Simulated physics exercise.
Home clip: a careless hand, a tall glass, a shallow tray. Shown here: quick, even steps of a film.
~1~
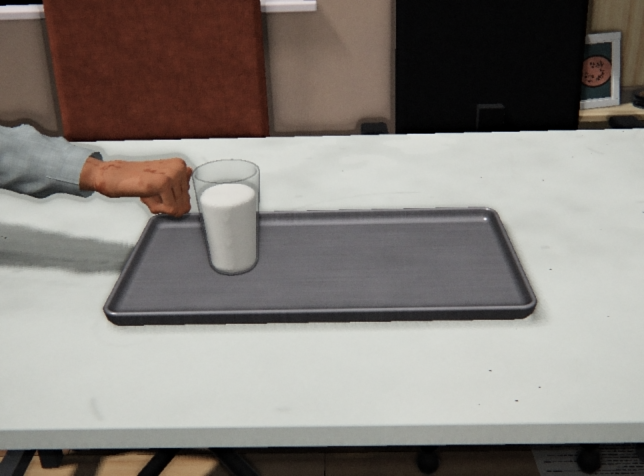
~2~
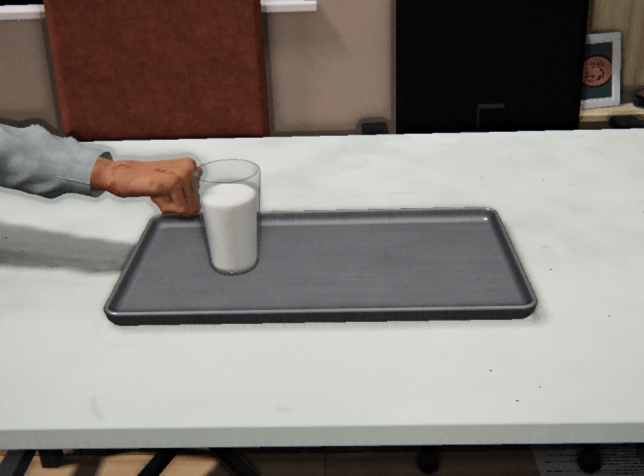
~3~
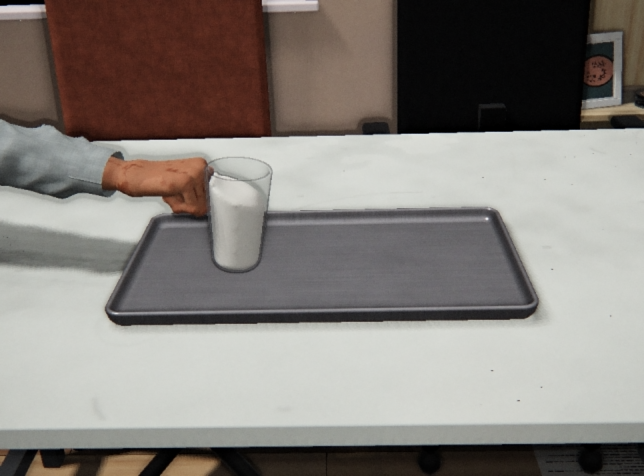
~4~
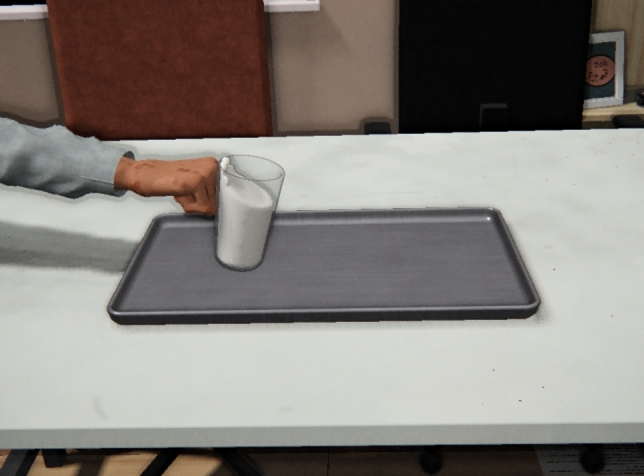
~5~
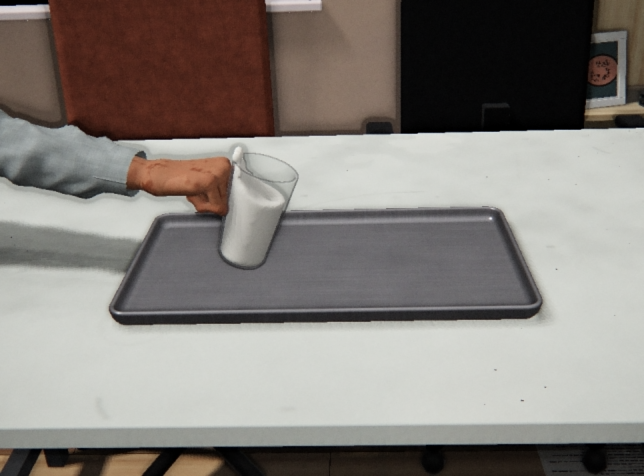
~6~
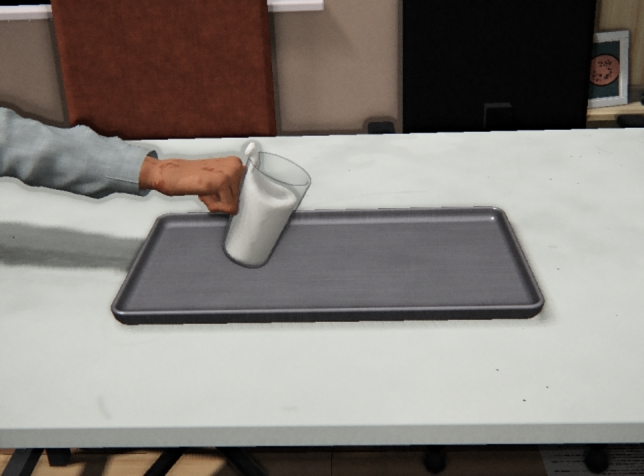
A hand in a grey-blue sleeve reaches from the left over a pale table, seen from slightly above, with a reddish-brown panel and a black one behind. Its fingers touch a tall clear glass of white milk near the left end of a shallow dark grey tray. The hand pushes rightward, and the glass tilts steadily right while the milk sloshes up its left side.
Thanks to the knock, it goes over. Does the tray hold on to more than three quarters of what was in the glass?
Pretty clearly the tray holds less than three quarters of it afterwards.
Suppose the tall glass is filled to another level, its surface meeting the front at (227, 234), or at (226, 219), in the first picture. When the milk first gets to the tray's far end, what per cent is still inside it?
About 50 % for the first fill, about 55 % for the second.
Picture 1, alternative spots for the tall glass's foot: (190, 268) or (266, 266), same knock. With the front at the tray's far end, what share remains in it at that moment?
First spot: Roughly 40 per cent; second spot: Roughly 55 per cent.
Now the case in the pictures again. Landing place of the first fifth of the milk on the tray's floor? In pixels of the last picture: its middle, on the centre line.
Landing point: About (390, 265).
A moment on, the tall glass lies on its side and 96 per cent is in the glass, 0 on the tray and 4 above or beyond its rim.
Next, the tall glass lies on its side and 52 per cent is in the glass, 39 on the tray and 10 above or beyond its rim.
Then the tall glass lies on its side and 28 per cent is in the glass, 52 on the tray and 21 above or beyond its rim.
Later the tall glass lies on its side and 15 per cent is in the glass, 48 on the tray and 37 above or beyond its rim.
At rest 63 per cent is held by tray and glass, 37 is off the tray.
